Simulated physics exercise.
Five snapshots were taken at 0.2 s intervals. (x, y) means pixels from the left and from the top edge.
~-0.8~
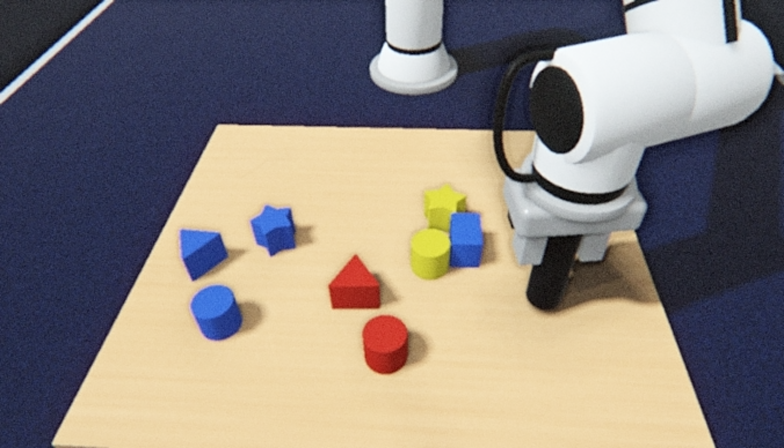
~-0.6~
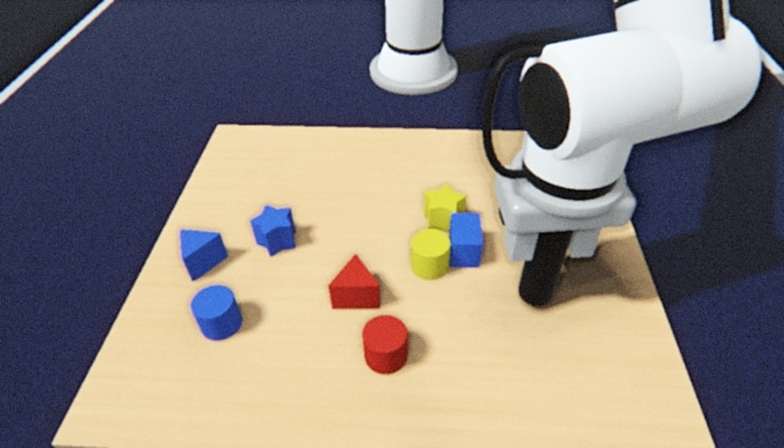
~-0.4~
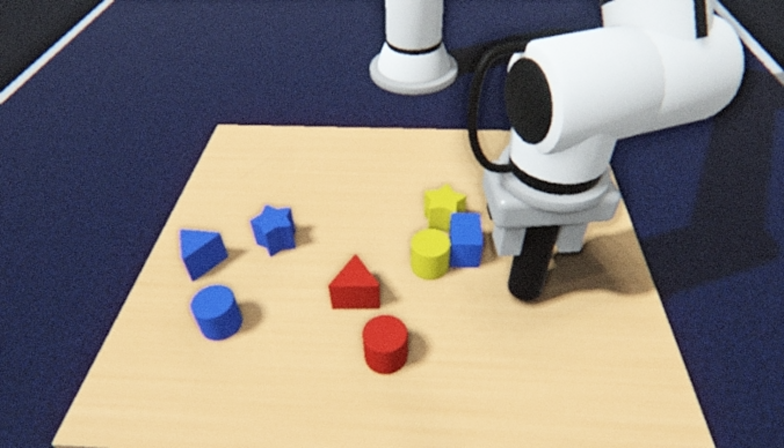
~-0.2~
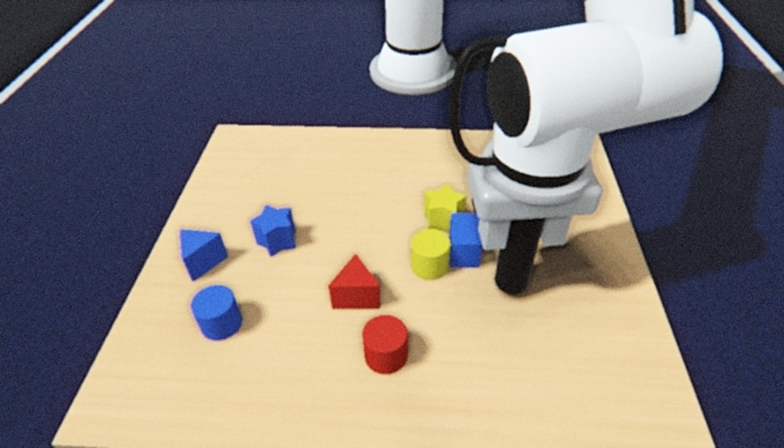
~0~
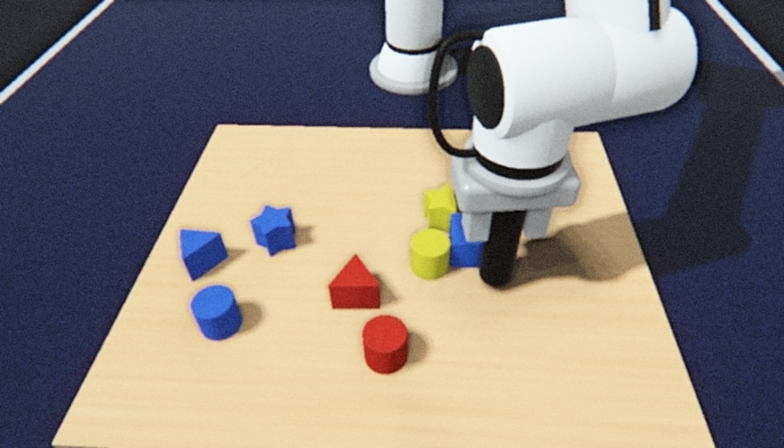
The footage shows a white robotic arm holding a dark bar over a wooden board of red, yellow and blue blocks, moving it gradually left and slightly away until it partly hides a blue block, while the blocks stay still.
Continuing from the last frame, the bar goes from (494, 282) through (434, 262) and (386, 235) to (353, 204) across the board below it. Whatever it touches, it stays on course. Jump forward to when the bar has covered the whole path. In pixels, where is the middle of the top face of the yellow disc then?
In the picture, that point is around (359, 228).
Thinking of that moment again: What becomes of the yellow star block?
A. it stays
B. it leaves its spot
Choice B: It leaves its spot.
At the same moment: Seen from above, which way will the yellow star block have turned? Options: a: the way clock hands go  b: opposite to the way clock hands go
Correct choice: B.
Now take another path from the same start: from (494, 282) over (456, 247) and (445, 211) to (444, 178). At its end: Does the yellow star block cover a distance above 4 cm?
Yes.
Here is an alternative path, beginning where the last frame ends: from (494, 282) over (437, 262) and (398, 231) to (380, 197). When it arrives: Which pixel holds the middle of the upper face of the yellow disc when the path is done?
It should be at about (374, 227).
The first path, step by step. One third of the way, bar (434, 255); yellow disc (399, 235); yellow star block (445, 190), turned 30° anticlockwise; blue oblong block (455, 215), turned 25° clockwise.
Two thirds of the way, bar (385, 227); yellow disc (359, 228); yellow star block (445, 190), turned 30° anticlockwise; blue oblong block (455, 215), turned 25° clockwise.
At the end, bar (352, 197); red three-sided block unmoved; yellow disc (359, 228); yellow star block (445, 190), turned 30° anticlockwise; blue oblong block (455, 215), turned 25° clockwise.
